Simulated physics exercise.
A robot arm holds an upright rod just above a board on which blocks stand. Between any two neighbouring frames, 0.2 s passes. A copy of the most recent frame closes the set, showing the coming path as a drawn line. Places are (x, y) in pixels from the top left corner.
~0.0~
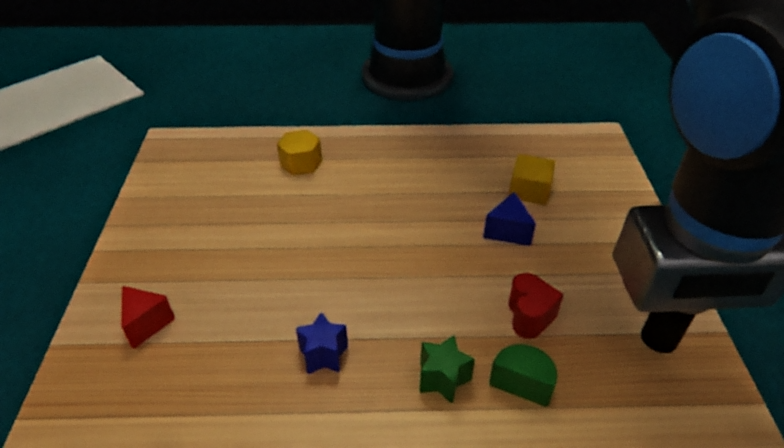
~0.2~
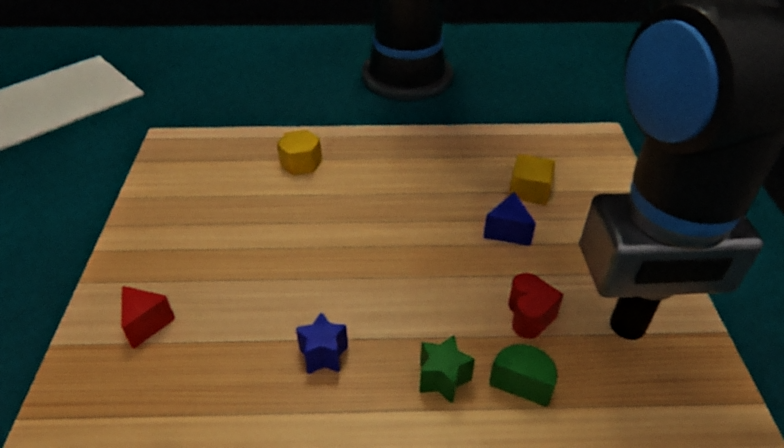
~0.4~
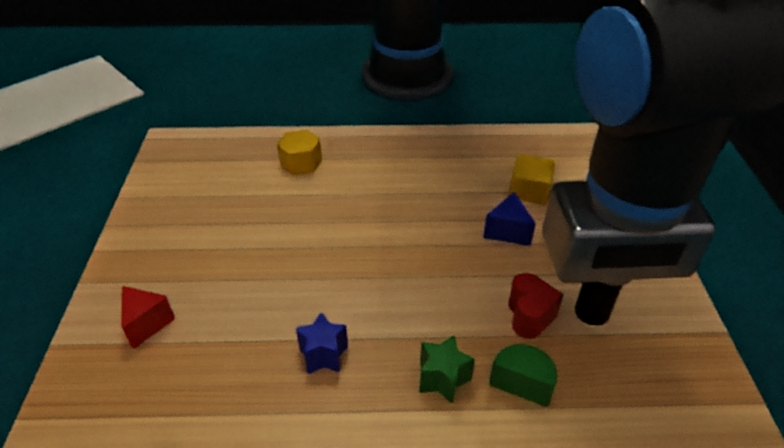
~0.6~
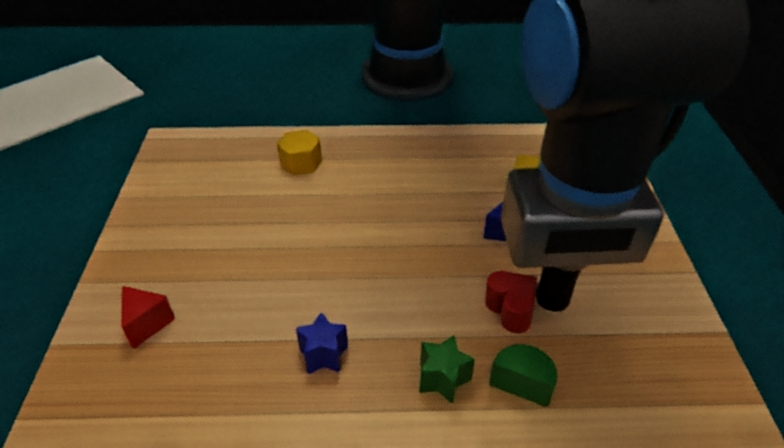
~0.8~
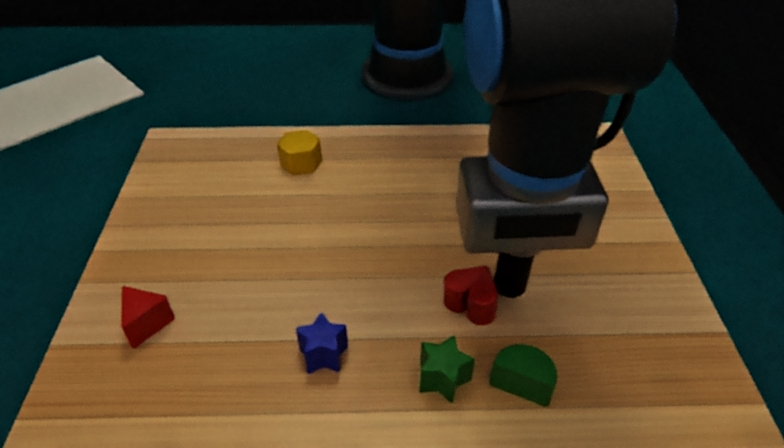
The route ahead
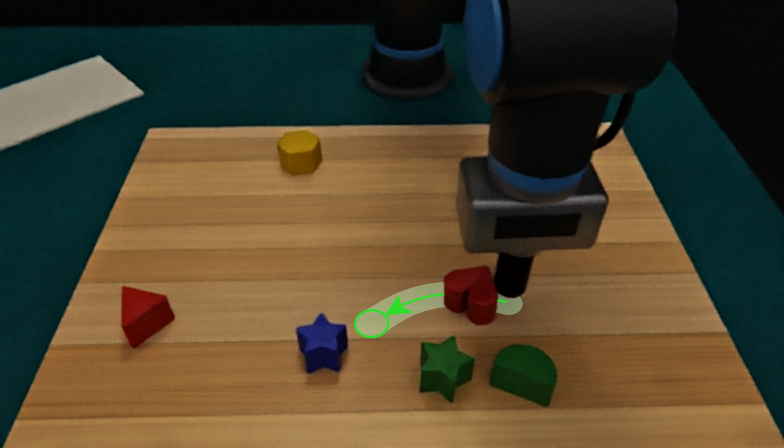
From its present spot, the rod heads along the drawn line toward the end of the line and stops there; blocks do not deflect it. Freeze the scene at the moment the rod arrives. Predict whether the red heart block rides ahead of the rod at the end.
I think it holds its spot in front.
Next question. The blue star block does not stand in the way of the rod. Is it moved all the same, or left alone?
Once the path ends, it is where it was.
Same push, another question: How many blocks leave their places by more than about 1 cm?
I'm going with one.
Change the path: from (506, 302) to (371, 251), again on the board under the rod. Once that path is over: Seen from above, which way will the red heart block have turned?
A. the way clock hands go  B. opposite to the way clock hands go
B.
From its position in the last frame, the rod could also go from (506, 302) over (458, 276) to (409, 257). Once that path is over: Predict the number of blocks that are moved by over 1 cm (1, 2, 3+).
Number moved: 1.
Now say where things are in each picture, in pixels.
Rod tip (659, 339); block tops, blue star block (321, 333); red heart block (536, 293), in the first picture.
Rod (627, 326); blocks unchanged, in the second picture.
Rod (592, 313); blocks unchanged, in the third picture.
Rod (552, 299); red heart block (516, 288), in the fourth picture.
Rod (510, 286); blue star block (321, 333); red heart block (474, 283), in the fifth picture.
Path on the board, from (506, 302) via (458, 294) and (412, 301), ending at (372, 323).
The first path, step by step. One third of the way, rod (459, 278); red heart block (424, 281), turned 25° anticlockwise.
Two thirds of the way, rod (413, 285); red heart block (376, 288), turned 20° anticlockwise.
At the end, rod (371, 307); blue star block in place; red heart block (332, 300), turned 15° clockwise.
